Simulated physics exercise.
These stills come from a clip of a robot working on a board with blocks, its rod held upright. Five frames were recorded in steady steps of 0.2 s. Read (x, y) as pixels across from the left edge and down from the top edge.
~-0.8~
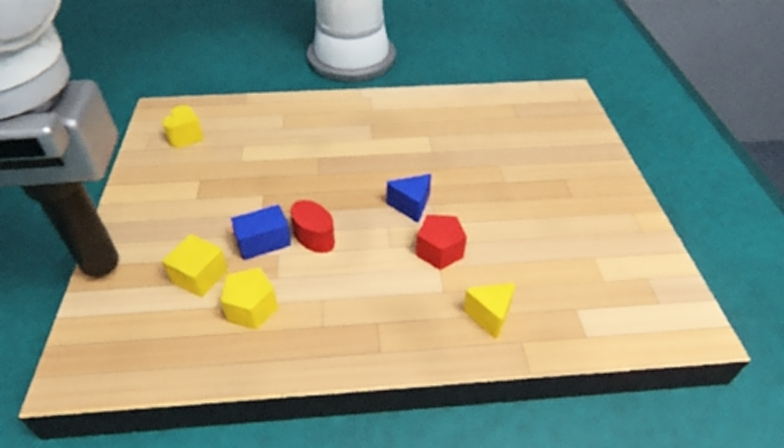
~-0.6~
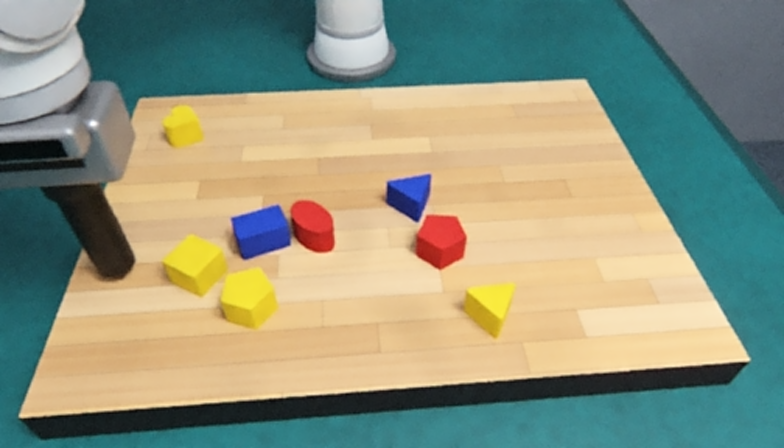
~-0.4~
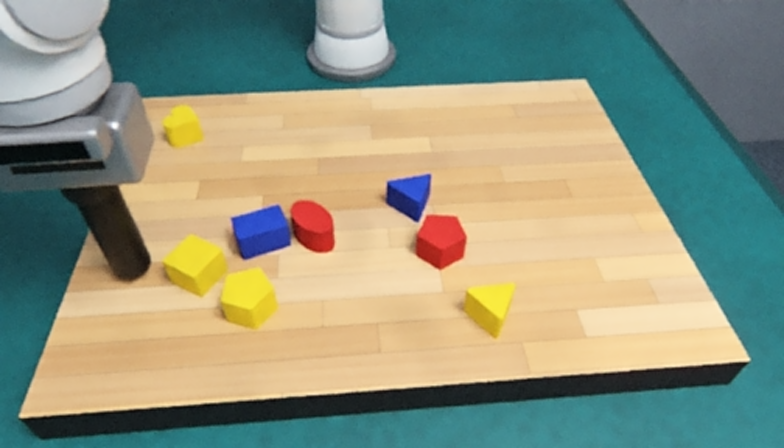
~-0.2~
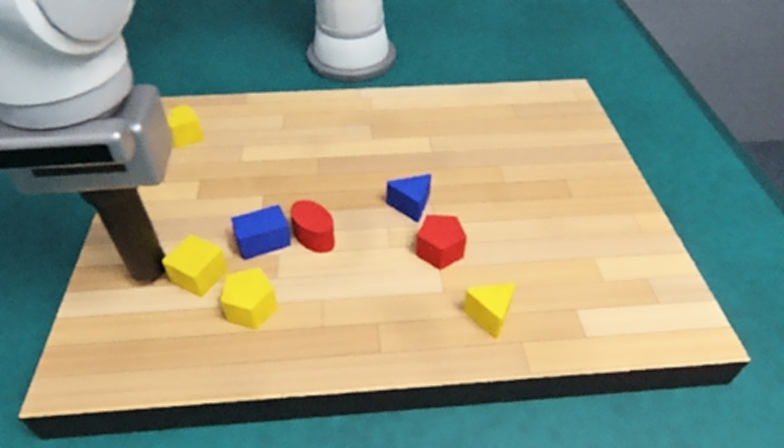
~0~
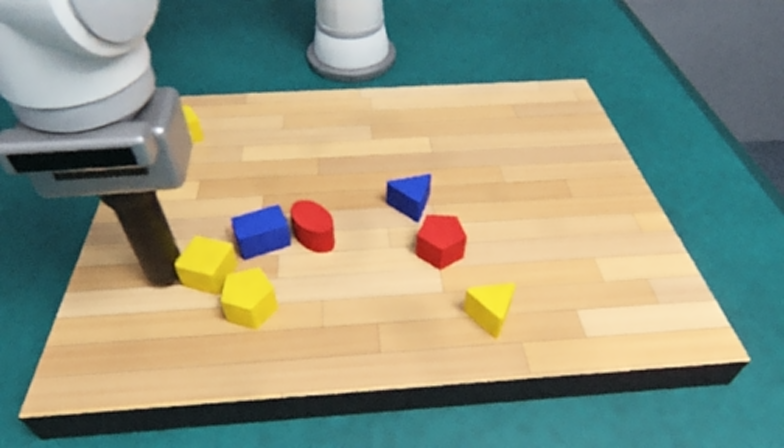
On a wooden board, a robot's dark rod moves right and nudges the yellow cube slightly.
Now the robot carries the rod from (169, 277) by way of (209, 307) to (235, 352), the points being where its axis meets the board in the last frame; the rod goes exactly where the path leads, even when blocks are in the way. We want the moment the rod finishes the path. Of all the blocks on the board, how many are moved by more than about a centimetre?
The number is two.
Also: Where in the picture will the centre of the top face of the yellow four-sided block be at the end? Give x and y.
The middle of its upper face will lie at (232, 258).
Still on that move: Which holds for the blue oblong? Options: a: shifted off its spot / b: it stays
b (it stays)
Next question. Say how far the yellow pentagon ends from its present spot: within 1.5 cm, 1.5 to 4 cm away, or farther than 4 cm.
It travels between 1.5 and 4 cm.
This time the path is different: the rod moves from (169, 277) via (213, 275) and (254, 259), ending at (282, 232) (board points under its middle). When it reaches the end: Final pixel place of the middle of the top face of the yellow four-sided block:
Around (292, 243).
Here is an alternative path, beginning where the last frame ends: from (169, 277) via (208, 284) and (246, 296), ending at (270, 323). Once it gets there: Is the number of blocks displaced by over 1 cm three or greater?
Short answer: No.
What follows on the original path. One third of the way, rod (194, 291); yellow four-sided block (227, 258), turned 55° anticlockwise.
Two thirds of the way, rod (221, 315); yellow four-sided block (232, 258), turned 65° anticlockwise; yellow pentagon (260, 293).
At the end, rod (234, 347); yellow four-sided block (232, 258), turned 65° anticlockwise; yellow pentagon (265, 295), turned 25° anticlockwise; blue oblong in place.
